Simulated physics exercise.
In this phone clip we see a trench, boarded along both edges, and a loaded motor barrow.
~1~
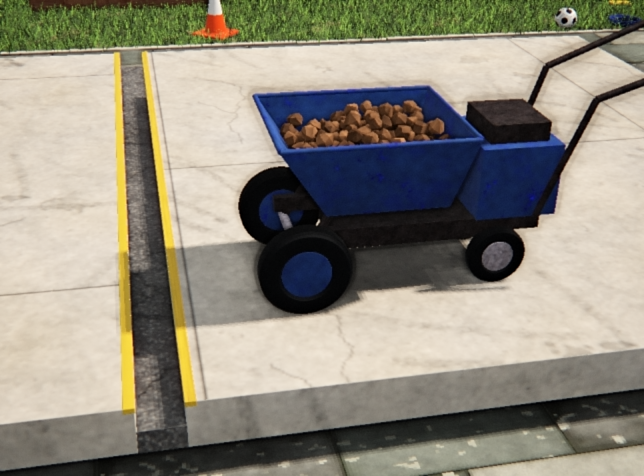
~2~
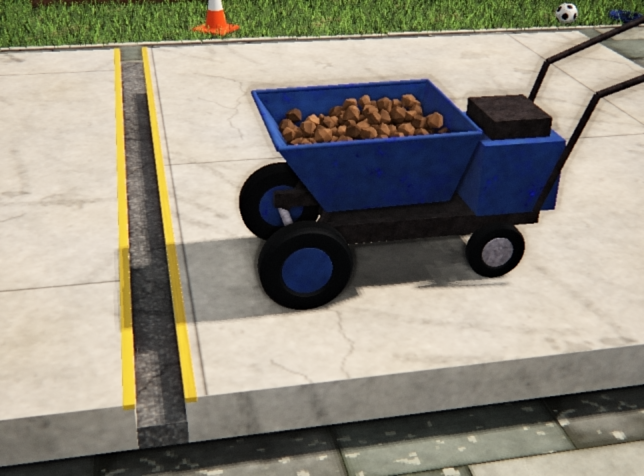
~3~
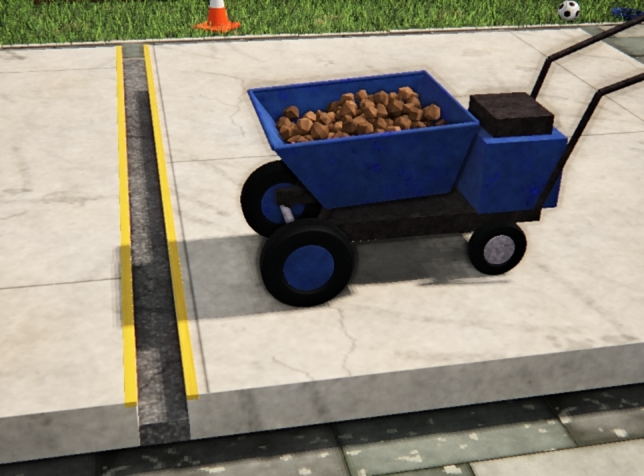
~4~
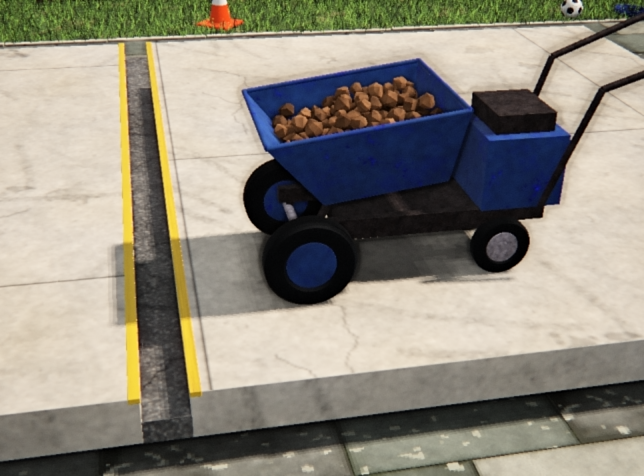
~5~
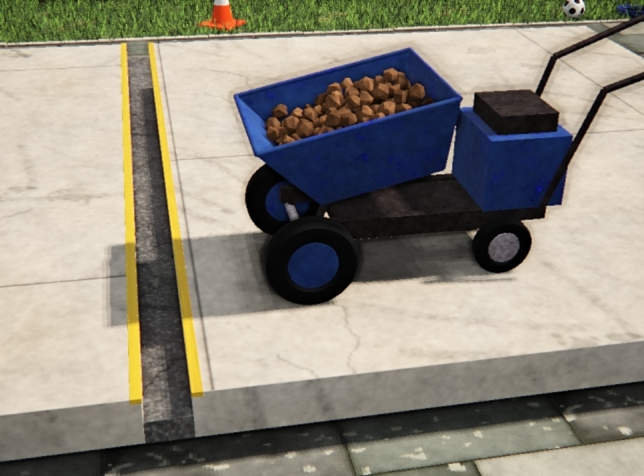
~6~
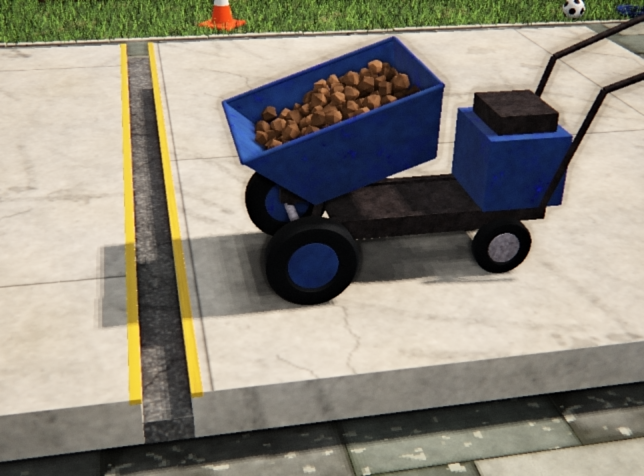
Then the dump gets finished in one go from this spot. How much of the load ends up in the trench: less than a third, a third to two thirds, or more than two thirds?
What falls in is a third up to two thirds.
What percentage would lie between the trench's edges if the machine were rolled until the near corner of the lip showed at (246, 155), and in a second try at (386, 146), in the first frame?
10 %, then 20 %.
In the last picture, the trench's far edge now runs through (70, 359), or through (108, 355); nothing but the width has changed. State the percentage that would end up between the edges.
Roughly 80 % and 70 %.
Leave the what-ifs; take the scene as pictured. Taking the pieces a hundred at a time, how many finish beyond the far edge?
Near 40 in every hundred.
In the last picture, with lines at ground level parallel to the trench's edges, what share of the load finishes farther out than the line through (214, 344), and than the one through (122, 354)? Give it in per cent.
In order, some 90 % then some 30 %.
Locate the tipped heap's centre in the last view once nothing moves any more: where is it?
Resting centre, last picture - approx. (141, 276).
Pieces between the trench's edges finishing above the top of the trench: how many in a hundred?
50 per cent or thereabouts.
Soon after the last picture, skip tipped steeply; all in the skip.
A little later, skip tipped right over; most in the skip; a small part in or heaped over the trench; a small part beyond it; a stray few falling.
Later still, skip tipped right over; about a quarter in the skip; a stray few short of the trench; about a third in or heaped over the trench; about a third beyond it.
By the end, skip tipped right over; a small part in the skip; a stray few short of the trench; about half in or heaped over the trench; about a third beyond it.
